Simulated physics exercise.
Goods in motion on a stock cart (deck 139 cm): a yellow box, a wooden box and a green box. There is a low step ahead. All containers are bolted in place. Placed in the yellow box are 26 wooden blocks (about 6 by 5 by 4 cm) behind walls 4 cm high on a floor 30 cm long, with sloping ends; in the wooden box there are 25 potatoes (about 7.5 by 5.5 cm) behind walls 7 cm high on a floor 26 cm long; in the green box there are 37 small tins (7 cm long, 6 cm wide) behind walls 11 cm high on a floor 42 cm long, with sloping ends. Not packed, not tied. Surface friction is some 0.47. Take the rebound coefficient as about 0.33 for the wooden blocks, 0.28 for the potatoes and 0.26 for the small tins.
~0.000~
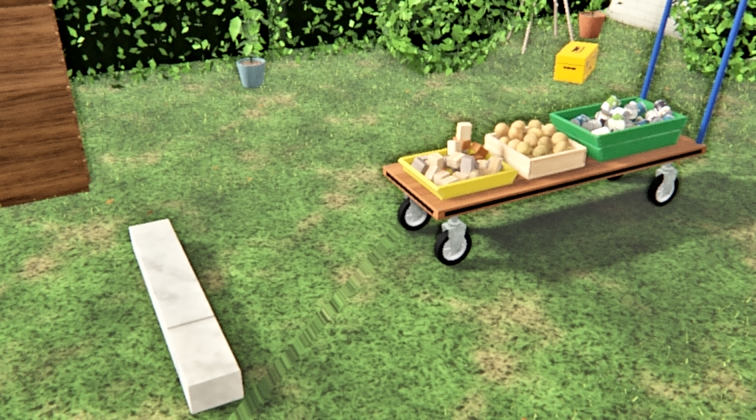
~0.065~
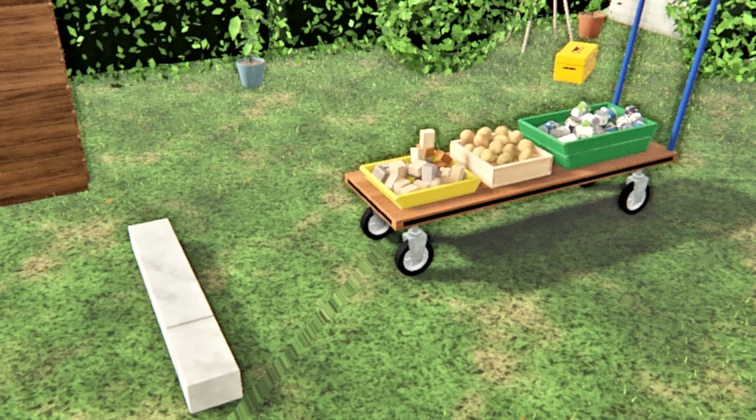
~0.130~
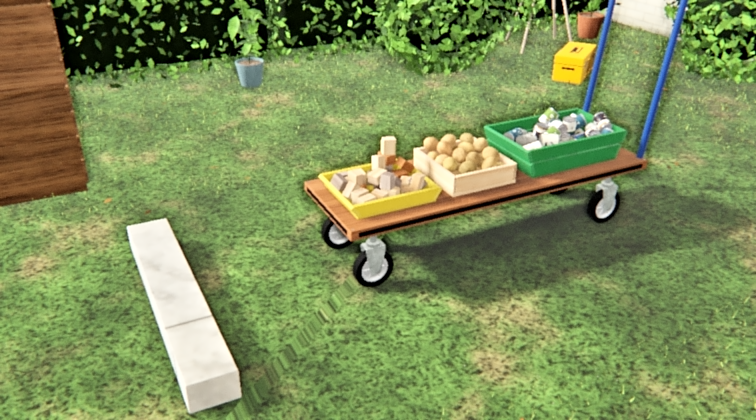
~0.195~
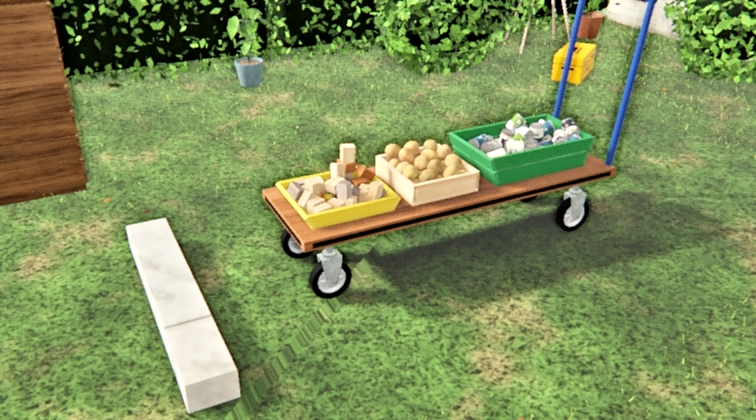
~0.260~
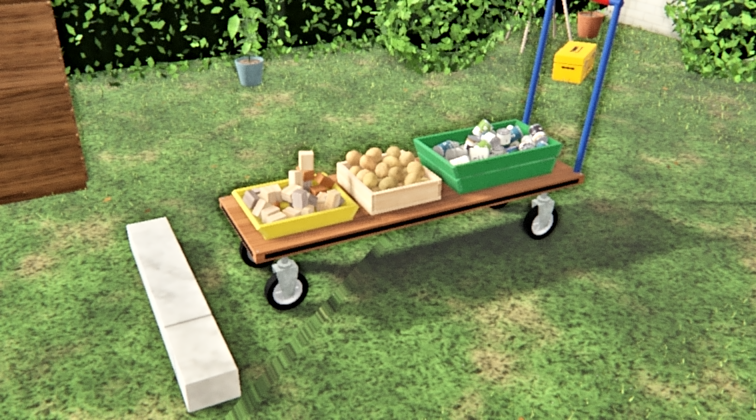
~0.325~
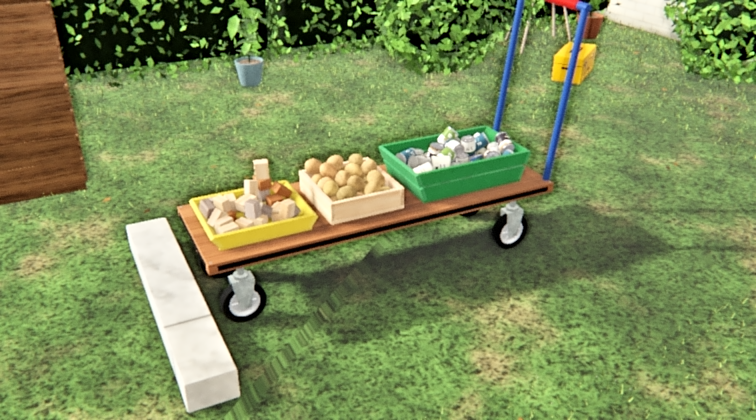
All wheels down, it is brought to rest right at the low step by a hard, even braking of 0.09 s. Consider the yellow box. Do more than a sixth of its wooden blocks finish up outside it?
Yes.
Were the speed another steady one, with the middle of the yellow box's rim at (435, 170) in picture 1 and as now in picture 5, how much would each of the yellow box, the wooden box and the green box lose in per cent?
Result - yellow box: 40 per cent; wooden box: 20 per cent; green box: 10 per cent.
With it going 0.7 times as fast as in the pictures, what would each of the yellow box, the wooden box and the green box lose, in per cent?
Then the yellow box sheds 20 per cent, the wooden box 10 per cent, and the green box 10 per cent.
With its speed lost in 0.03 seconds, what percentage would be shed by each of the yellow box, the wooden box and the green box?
You'd end up with yellow box at 60 %, wooden box at 40 % and green box at 10 %.
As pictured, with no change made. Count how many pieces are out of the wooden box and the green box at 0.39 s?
Out by then, roughly: Wooden box 1, green box 0.
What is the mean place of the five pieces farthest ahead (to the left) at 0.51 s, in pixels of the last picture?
About (163, 197).
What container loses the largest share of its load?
That would be the yellow box.
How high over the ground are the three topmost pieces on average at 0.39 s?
Their middles average near 46 cm high.
After 0.39 s, the yellow box is down by 1 of 26, the wooden box is down by 1 of 25 and the green box has all 37.
After 0.51 s, the yellow box is down by 6 of 26, the wooden box is down by 4 of 25 and the green box is down by 1 of 37.
After 0.74 s, the yellow box is down by 11 of 26, the wooden box is down by 6 of 25 and the green box is down by 3 of 37.
Final count (at 1.25 s), the yellow box is down by 12 of 26, the wooden box is down by 6 of 25 and the green box is down by 2 of 37. Asked share, 12 of 26, 46 per cent.
